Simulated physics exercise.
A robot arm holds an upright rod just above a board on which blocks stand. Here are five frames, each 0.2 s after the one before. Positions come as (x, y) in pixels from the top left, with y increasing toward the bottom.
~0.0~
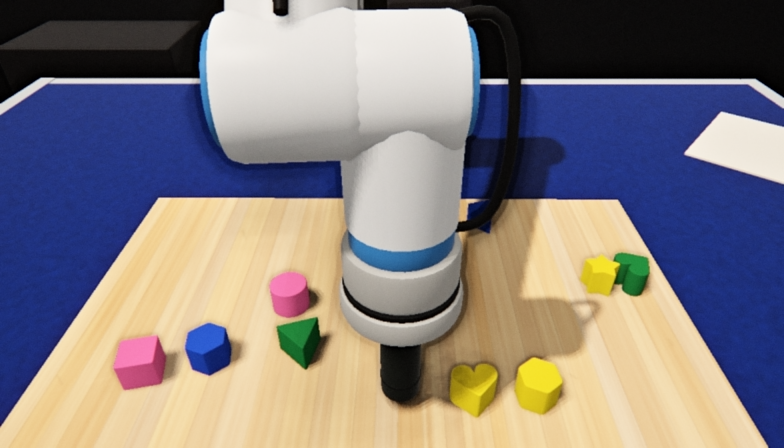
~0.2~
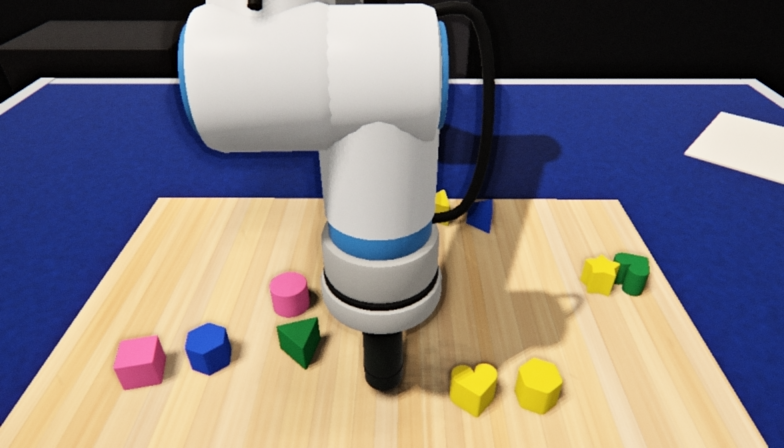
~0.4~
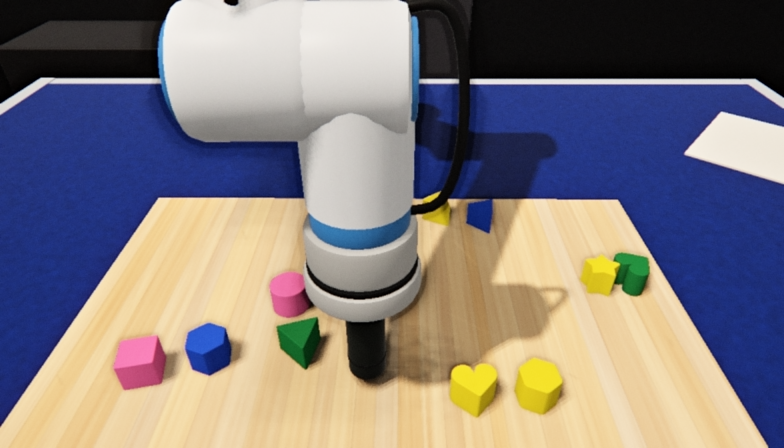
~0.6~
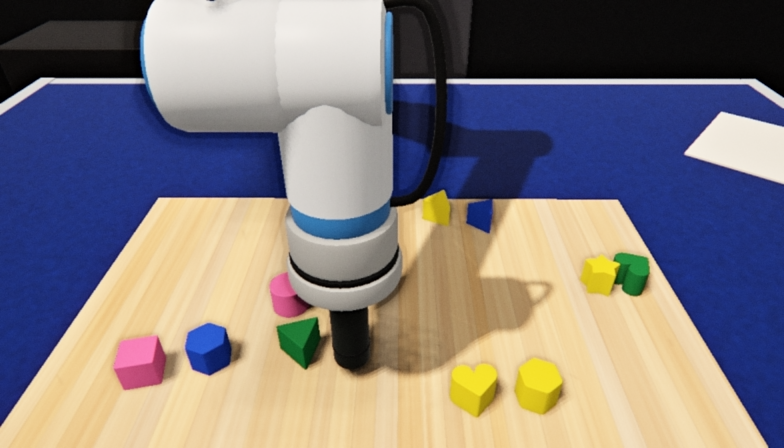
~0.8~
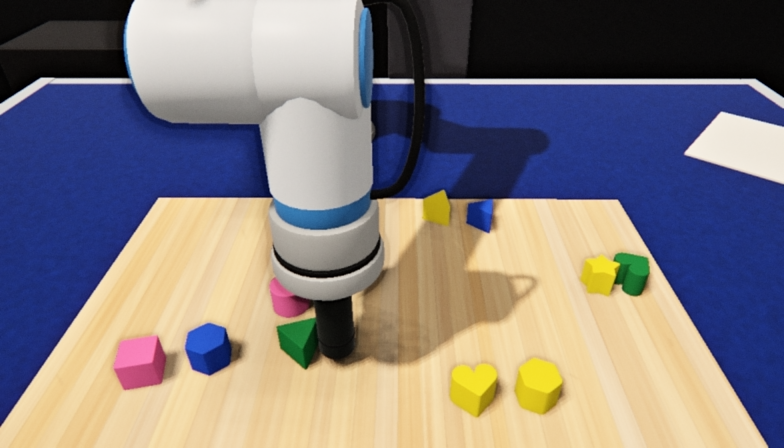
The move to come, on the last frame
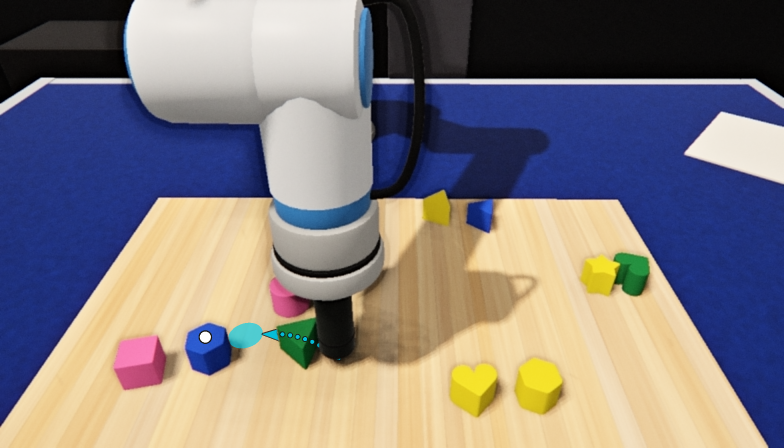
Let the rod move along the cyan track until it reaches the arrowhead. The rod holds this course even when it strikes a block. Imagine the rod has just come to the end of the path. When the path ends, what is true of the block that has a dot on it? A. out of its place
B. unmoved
My answer is option A.
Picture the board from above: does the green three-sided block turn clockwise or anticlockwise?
Looking down, my answer is that the green three-sided block rotates anticlockwise.
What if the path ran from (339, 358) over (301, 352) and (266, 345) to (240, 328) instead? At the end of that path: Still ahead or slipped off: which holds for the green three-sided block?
I'd say it is still being pushed.
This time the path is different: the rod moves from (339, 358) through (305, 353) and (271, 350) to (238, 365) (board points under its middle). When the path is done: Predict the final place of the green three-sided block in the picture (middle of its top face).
Around (227, 317).
The line goes from (339, 358) through (312, 342) and (280, 334) to (246, 335); the dot is on the blue hexagonal block.
The first path, step by step. One third of the way, rod at (310, 331); green three-sided block at (277, 324), turned 35° anticlockwise.
Two thirds of the way, rod at (278, 323); green three-sided block at (247, 325), turned 55° anticlockwise.
At the end, rod at (243, 324); blue hexagonal block at (193, 341); pink circle unmoved; green three-sided block at (227, 336), turned 80° anticlockwise.
